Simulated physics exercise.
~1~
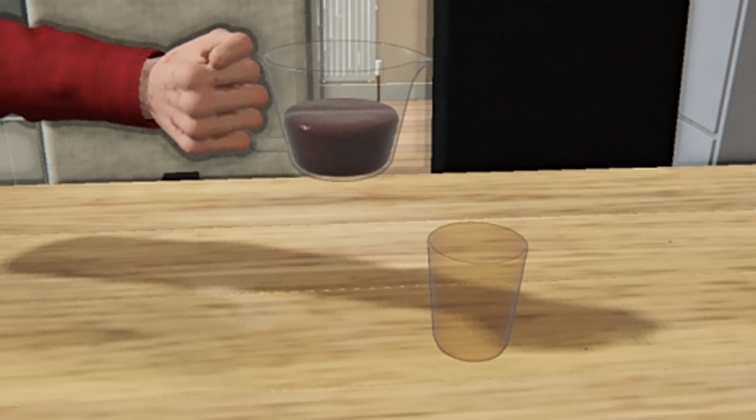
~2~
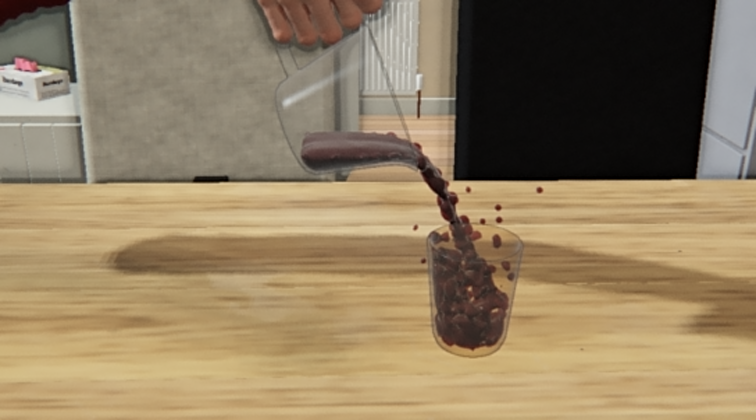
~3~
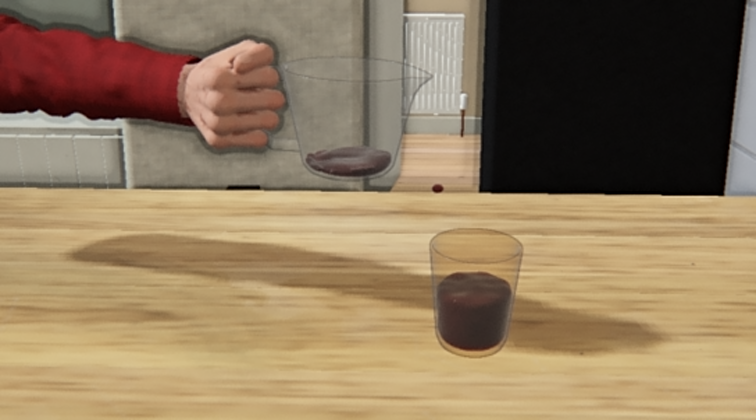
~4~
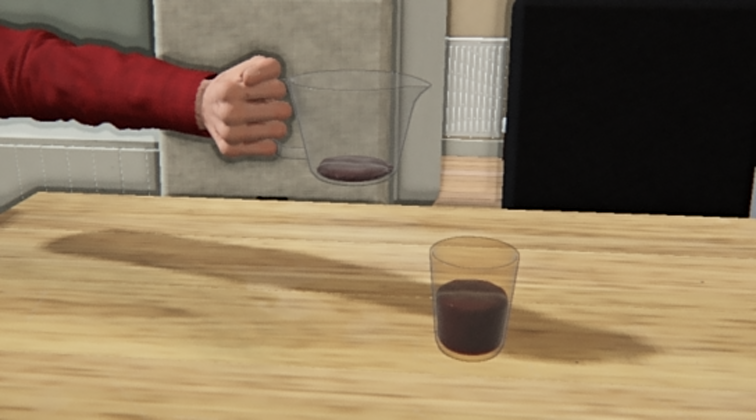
At a wooden table, a red-sleeved arm held up a clear jug of dark wine and tipped it rightwards, pouring into an empty glass with a few drops scattering, then righted it, leaving the glass partly filled and a little wine in the jug.
